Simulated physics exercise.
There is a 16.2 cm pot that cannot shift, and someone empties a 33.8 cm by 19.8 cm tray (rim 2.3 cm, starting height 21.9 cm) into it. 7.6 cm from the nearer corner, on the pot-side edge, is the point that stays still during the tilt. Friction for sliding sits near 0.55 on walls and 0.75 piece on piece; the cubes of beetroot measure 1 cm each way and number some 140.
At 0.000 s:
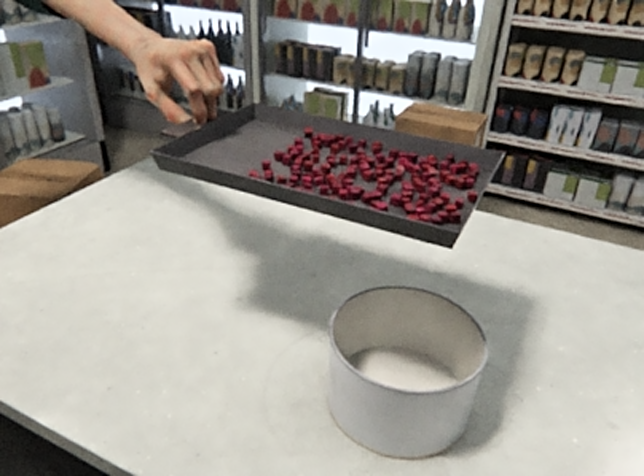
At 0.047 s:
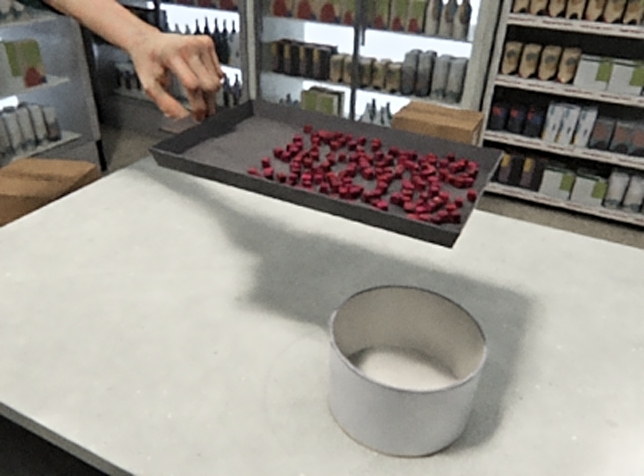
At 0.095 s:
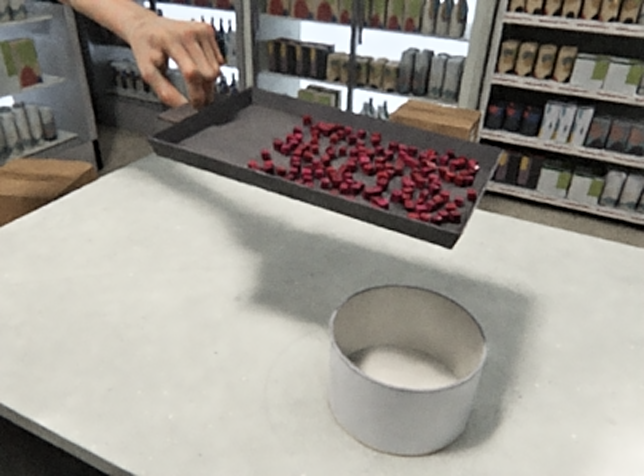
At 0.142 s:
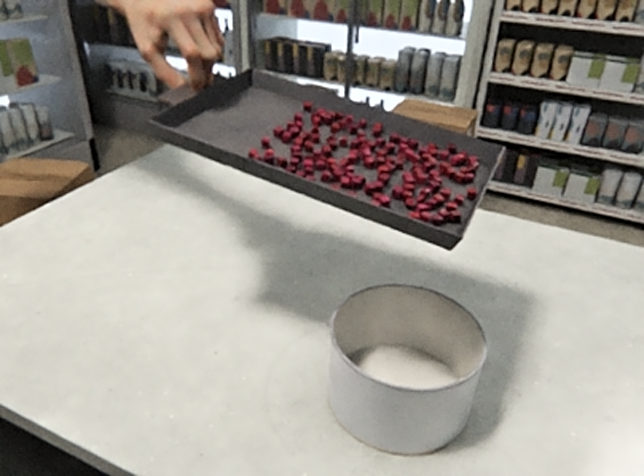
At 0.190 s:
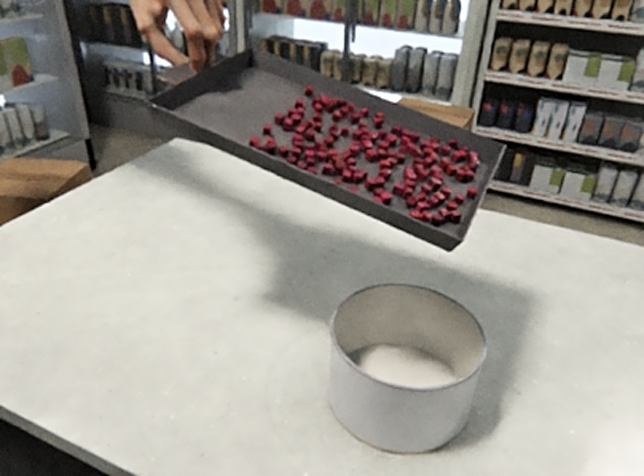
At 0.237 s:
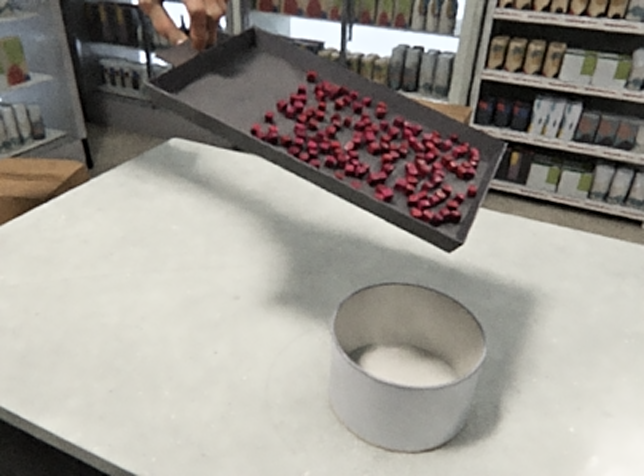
In a shop lined with stocked shelves, a pale tabletop is seen from slightly above by a steady camera. A dark grey tray scattered with deep red beetroot cubes is above the table, with a hand at its far left corner and an empty, round, whitish pot below its right side. The tray's left side rises with the hand, slowly then faster, tilting it down toward the right.
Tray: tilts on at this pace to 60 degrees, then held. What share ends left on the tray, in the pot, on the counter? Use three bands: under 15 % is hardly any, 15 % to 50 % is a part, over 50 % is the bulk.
Shares - tray: The bulk; pot: Hardly any; counter: A part.
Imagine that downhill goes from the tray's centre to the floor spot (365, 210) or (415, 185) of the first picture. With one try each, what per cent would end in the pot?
Roughly 25 % for the first direction, roughly 0 % for the second.
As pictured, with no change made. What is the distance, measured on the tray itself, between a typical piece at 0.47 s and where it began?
I'd say close to 1 centimetres.
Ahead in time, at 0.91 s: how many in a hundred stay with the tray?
It's roughly 75 percent.
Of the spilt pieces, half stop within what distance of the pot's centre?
Some 24 centimetres.
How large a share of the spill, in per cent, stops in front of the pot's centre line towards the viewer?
60 %.
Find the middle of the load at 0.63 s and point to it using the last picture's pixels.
Roughly pixel (445, 166).
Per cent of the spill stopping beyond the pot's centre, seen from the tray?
About 100 percent of the spill.
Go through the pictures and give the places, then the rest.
Tray tilt 0 degrees, front corners at (158, 150) and (455, 227); middle of the pieces at (368, 176); pot at (407, 332), in the first frame.
Tray tilt 1 degrees, front corners at (157, 147) and (455, 228); middle of the pieces at (368, 174), in the second frame.
Tray tilt 4 degrees, front corners at (155, 137) and (456, 229), lowest corner right front; middle of the pieces at (368, 170), in the third frame.
Tray tilt 8 degrees, front corners at (154, 120) and (457, 231), lowest corner right front; middle of the pieces at (369, 163), in the fourth frame.
Tray tilt 12 degrees, front corners at (153, 101) and (458, 234), lowest corner right front; middle of the pieces at (371, 156), in the fifth frame.
Tray tilt 17 degrees, front corners at (154, 83) and (459, 236), lowest corner right front; middle of the pieces at (373, 149); pot at (408, 329). Its pace works out near 95 degrees a second, in the sixth frame.
After 0.47 s, tilt 39 degrees; the tray holds 100 %, the pot 0 %.
Then, at 0.63 s, tilt 54 degrees; the tray holds 100 %, the pot 0 %.
Then, at 0.91 s, tilt 60 degrees; the tray holds 75 %, the pot 0 %.
By 2.4 s all is still; tray 65 %, pot 5 %, counter 30 %.
